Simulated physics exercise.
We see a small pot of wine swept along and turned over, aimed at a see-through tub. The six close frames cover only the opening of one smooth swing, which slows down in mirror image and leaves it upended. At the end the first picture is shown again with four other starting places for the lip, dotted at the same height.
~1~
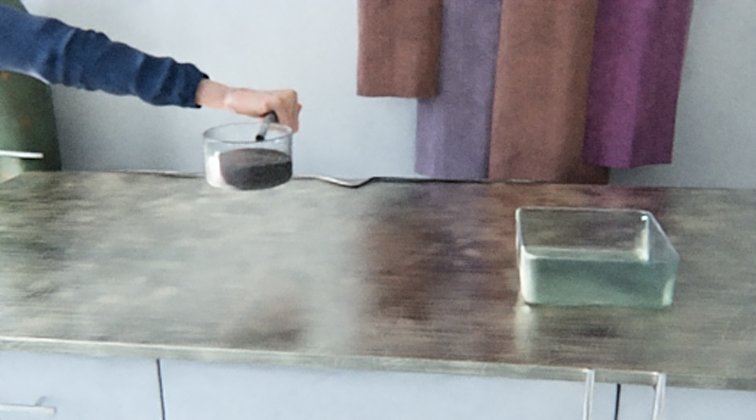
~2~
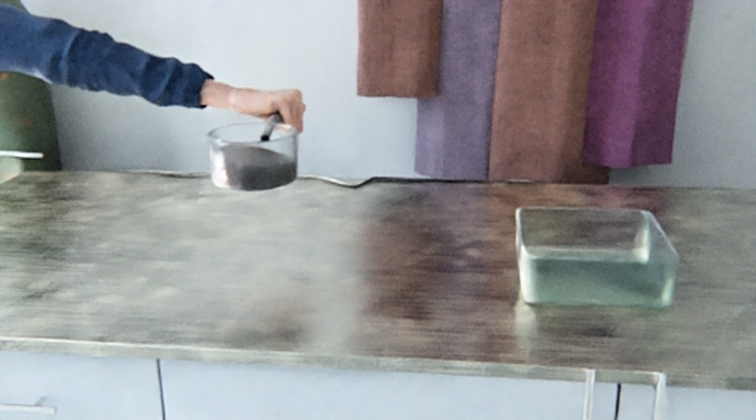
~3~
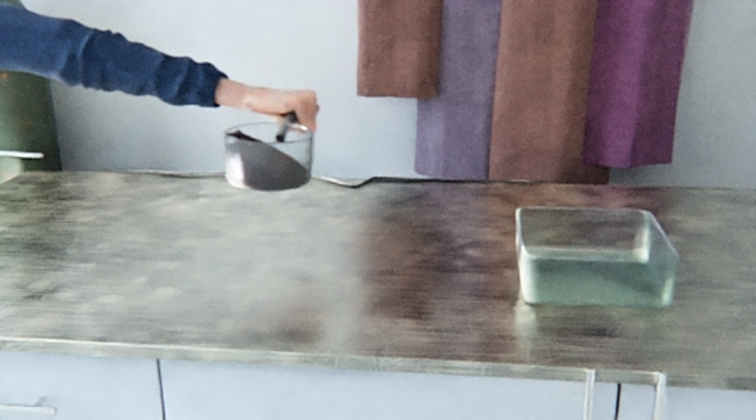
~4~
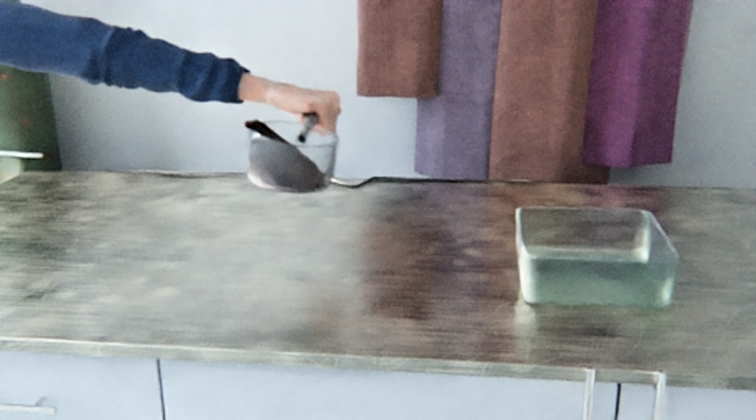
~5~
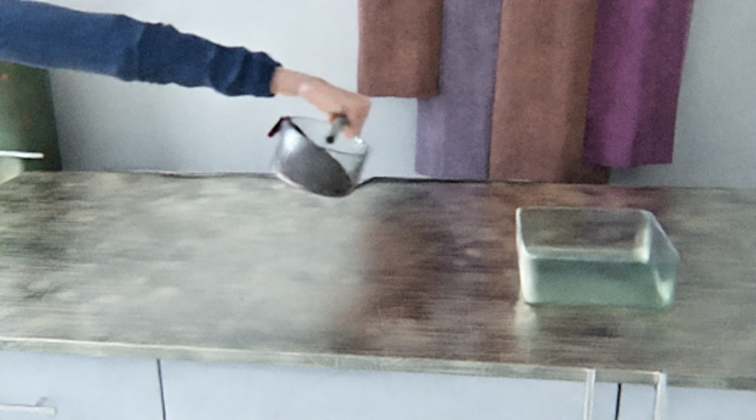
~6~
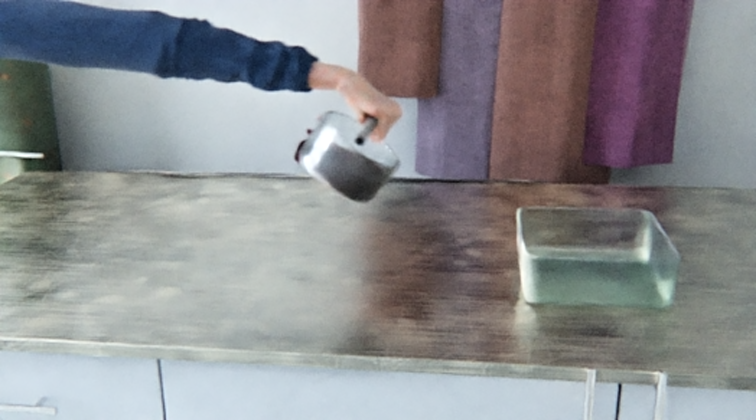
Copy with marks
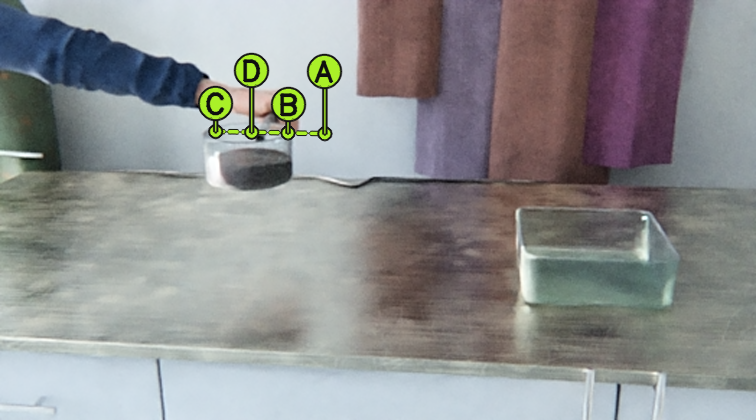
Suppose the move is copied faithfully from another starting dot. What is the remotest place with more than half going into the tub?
I would pick place A.
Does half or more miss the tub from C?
Yes, it does.
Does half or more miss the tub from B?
Yes, it does.
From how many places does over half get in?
One of the four.
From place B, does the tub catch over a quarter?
Yes, clearly.
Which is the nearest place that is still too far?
Here it is place B.
On the marked copy, A at (324, 133); B at (288, 132); C at (215, 131); D at (251, 132).
If A is chosen, about 71 % lands in the tub, 24 % falls short and 6 % goes beside or beyond.
If B is chosen, about 34 % lands in the tub, 52 % falls short and 14 % goes beside or beyond.
If C is chosen, about 3 % lands in the tub, 94 % falls short and 3 % goes beside or beyond.
If D is chosen, about 13 % lands in the tub, 78 % falls short and 9 % goes beside or beyond.
